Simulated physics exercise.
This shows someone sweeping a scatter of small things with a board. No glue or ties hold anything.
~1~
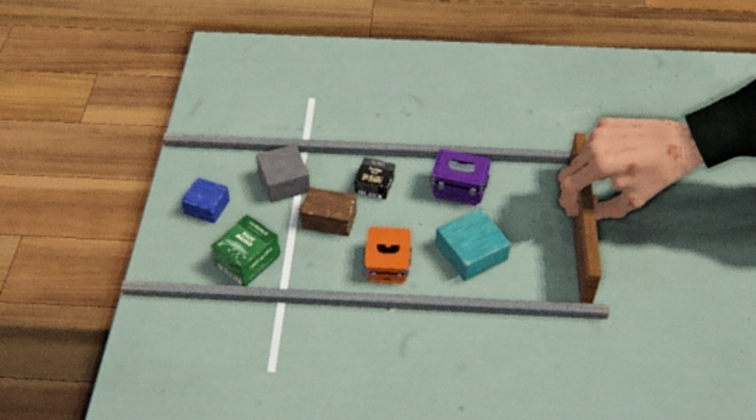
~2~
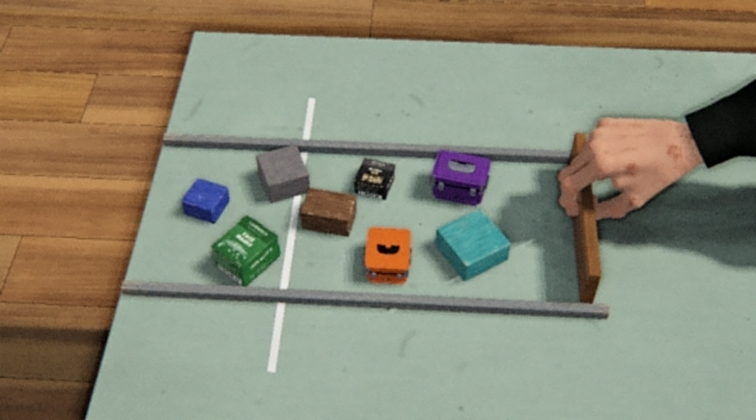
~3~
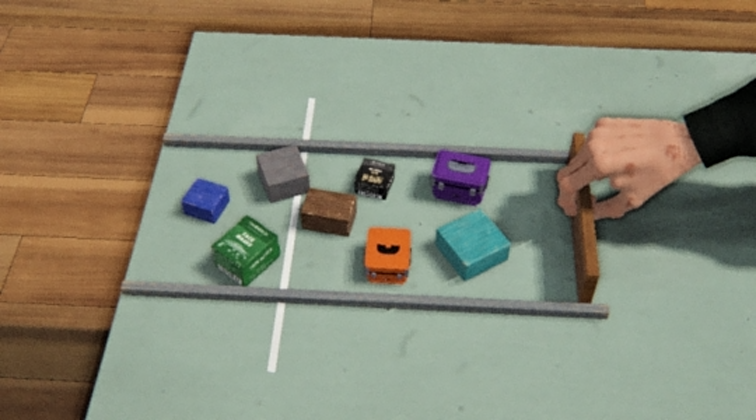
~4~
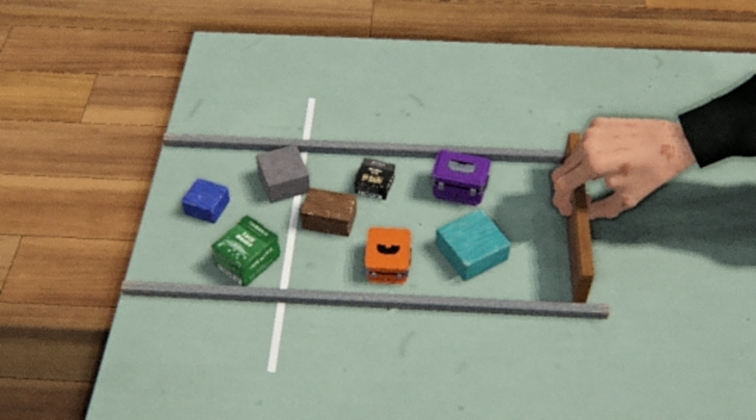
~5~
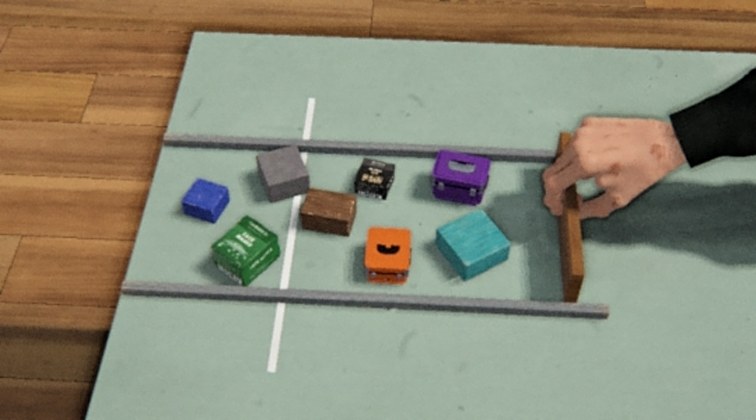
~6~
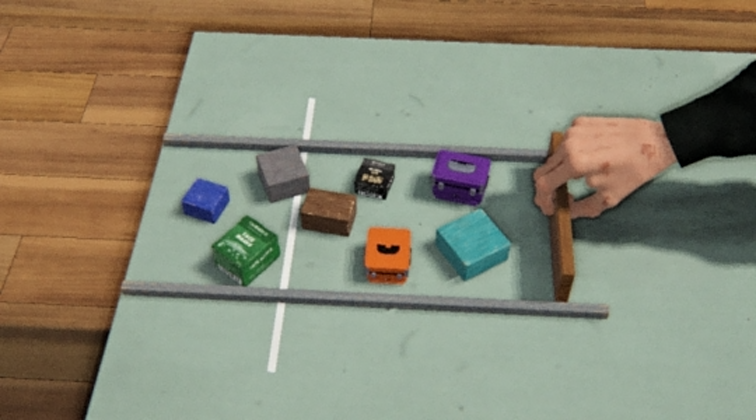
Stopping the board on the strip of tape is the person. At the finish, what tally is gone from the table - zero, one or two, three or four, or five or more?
The tally gone is zero.
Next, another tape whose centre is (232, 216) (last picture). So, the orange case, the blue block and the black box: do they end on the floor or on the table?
Okay, the orange case sits tight, the blue block plunges, and the black box sits tight.
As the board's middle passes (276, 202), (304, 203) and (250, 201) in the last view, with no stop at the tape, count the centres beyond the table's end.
Over the end: 0, 0, 2.
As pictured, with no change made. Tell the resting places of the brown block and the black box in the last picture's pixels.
Look around (218, 208) for the first and around (231, 175) for the second.
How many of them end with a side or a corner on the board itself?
3.
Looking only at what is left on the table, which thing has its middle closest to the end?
The blue block is foremost.
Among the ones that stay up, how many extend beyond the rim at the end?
It would come to 0.
Soon after, none off yet; blue block at rest near (206, 201); green box at rest near (246, 251); grey block at rest near (283, 174).
In the end, the number that fall off is zero.
